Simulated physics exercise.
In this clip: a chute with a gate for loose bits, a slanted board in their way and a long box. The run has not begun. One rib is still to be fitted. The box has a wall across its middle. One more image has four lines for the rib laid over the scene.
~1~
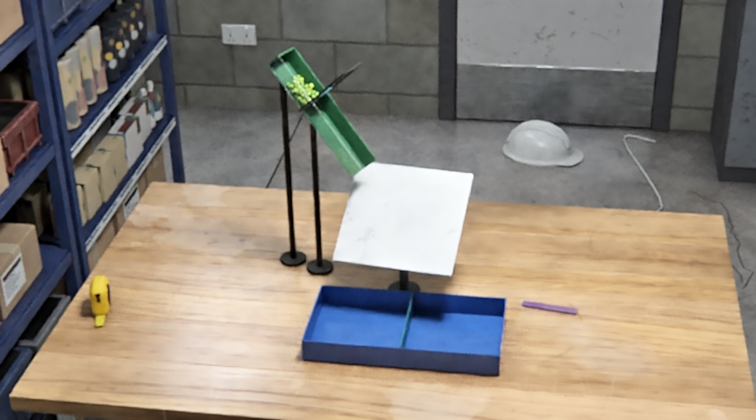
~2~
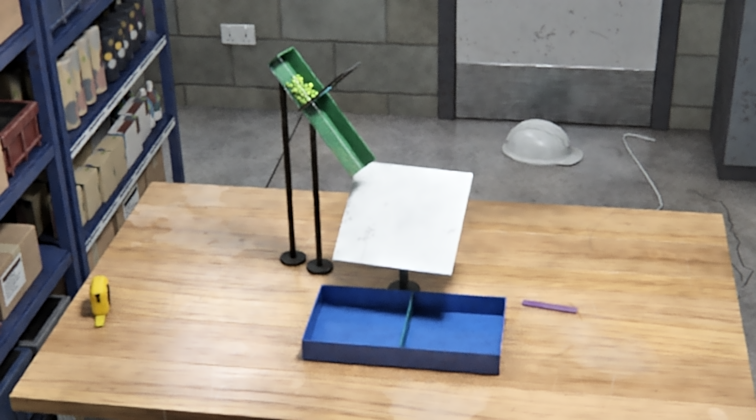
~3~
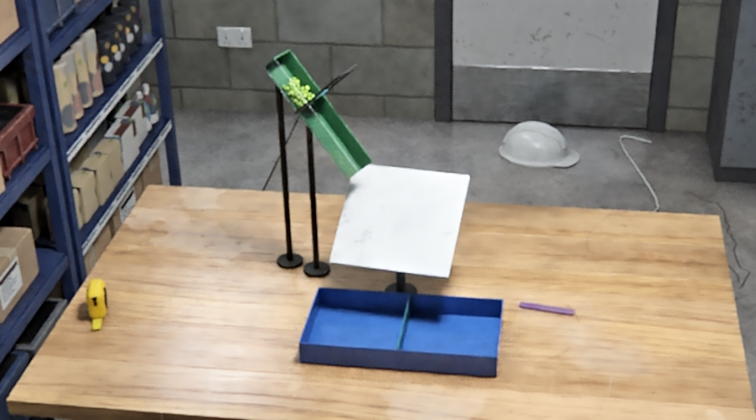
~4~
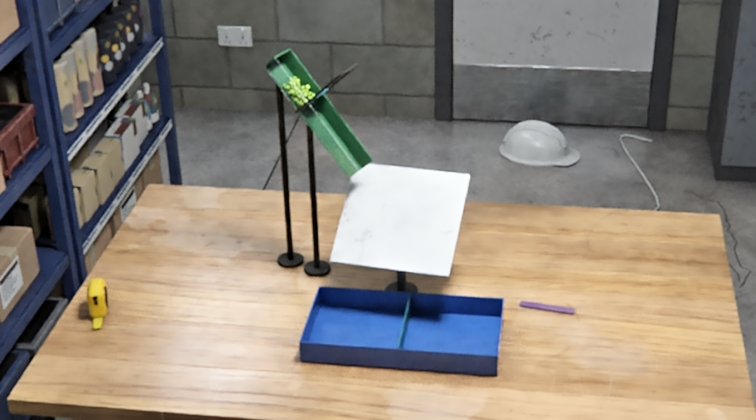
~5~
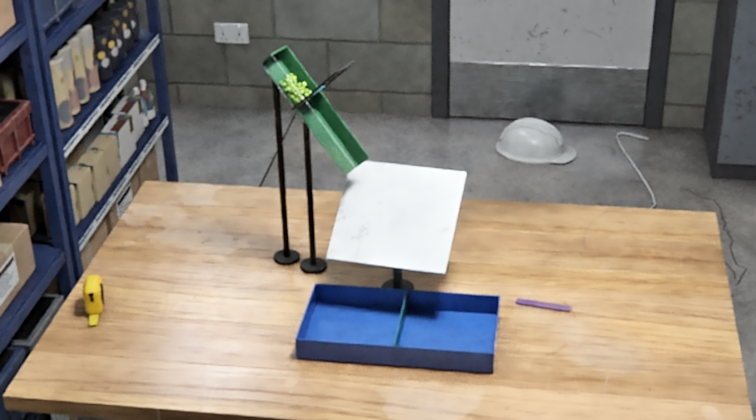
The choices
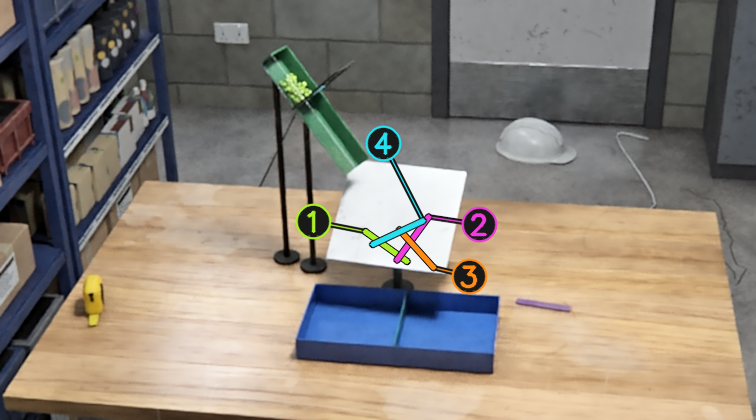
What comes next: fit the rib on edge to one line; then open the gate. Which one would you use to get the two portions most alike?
Best: 3.
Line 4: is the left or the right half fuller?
The left half.
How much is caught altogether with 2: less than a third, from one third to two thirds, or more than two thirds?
More than two thirds.
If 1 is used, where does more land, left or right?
More lands on the right.
On the marked copy, line 1 from (365, 231) to (407, 261); line 2 from (428, 216) to (397, 260); line 3 from (399, 229) to (433, 267); line 4 from (423, 220) to (372, 244).
Choosing 1, of what is caught, about a tenth in the left half, almost all in the right.
Choosing 2, of what is caught, almost all in the left half, about a tenth in the right.
Choosing 3, of what is caught, roughly half in the left half, roughly half in the right.
Choosing 4, of what is caught, almost all in the left half, about a tenth in the right.
